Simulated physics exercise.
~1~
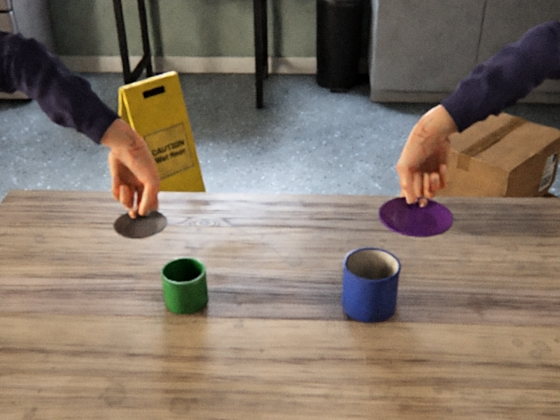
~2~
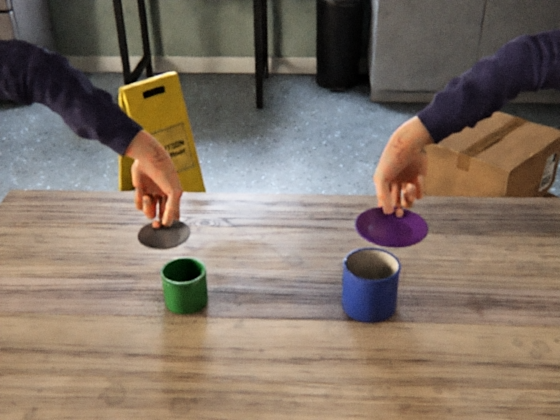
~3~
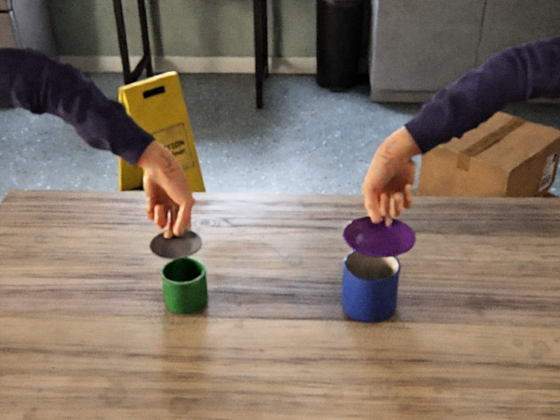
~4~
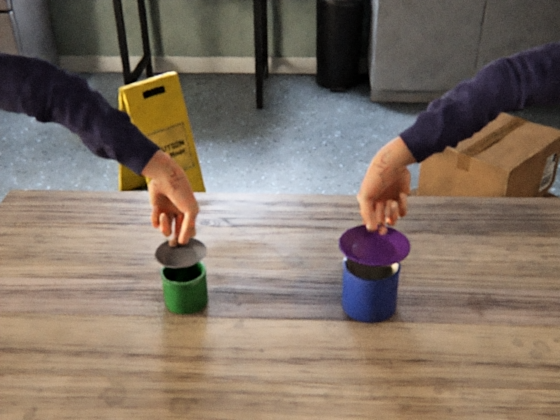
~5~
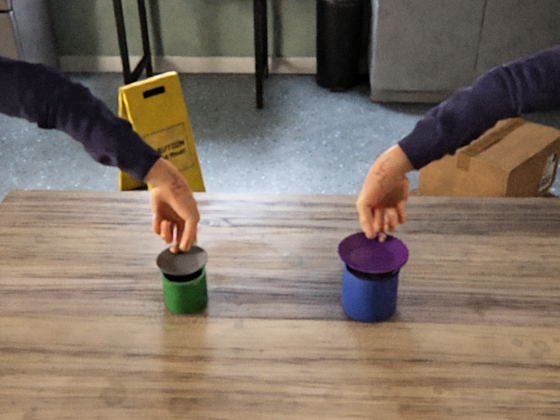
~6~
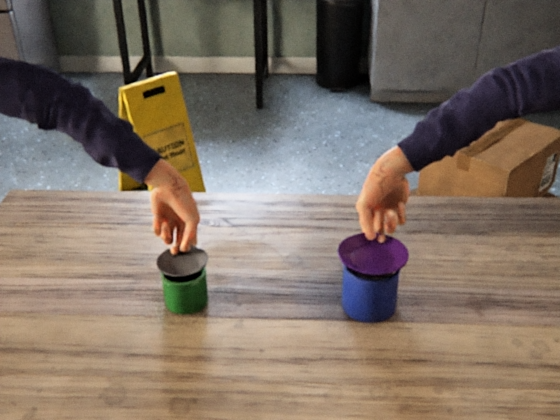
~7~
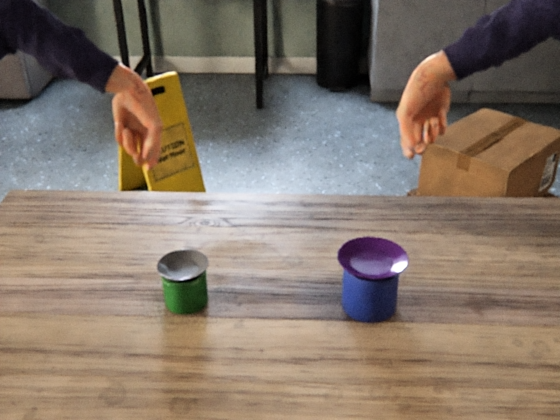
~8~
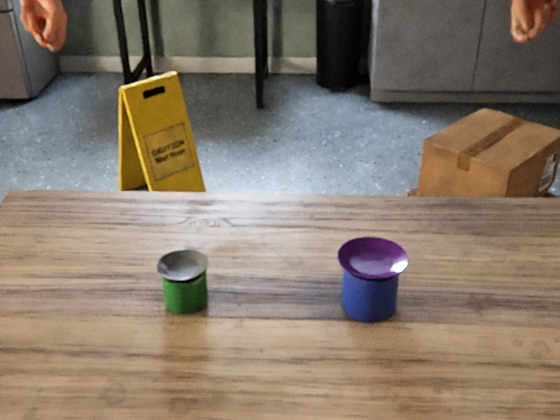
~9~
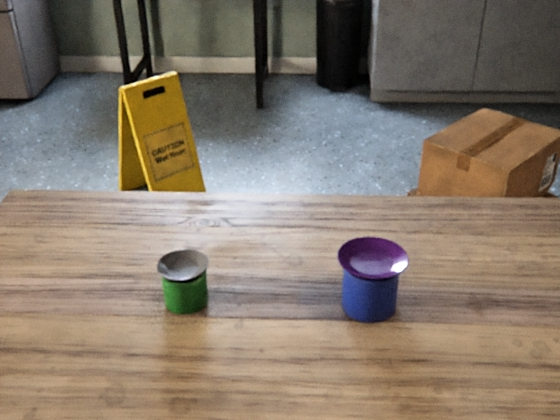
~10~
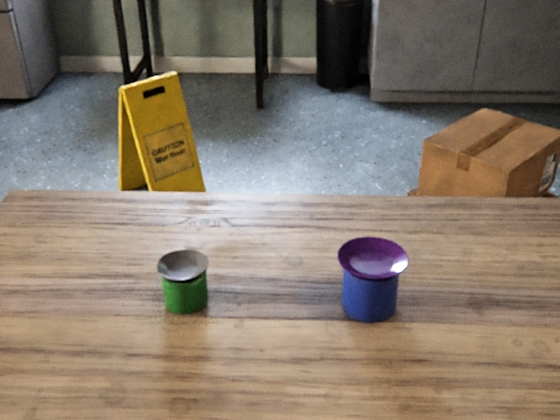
In the video, two hands move a grey saucer and a purple saucer inward over a small green jar and a larger blue pot on a wooden table, lower them onto the openings, then let go and withdraw, leaving both saucers resting on the rims.
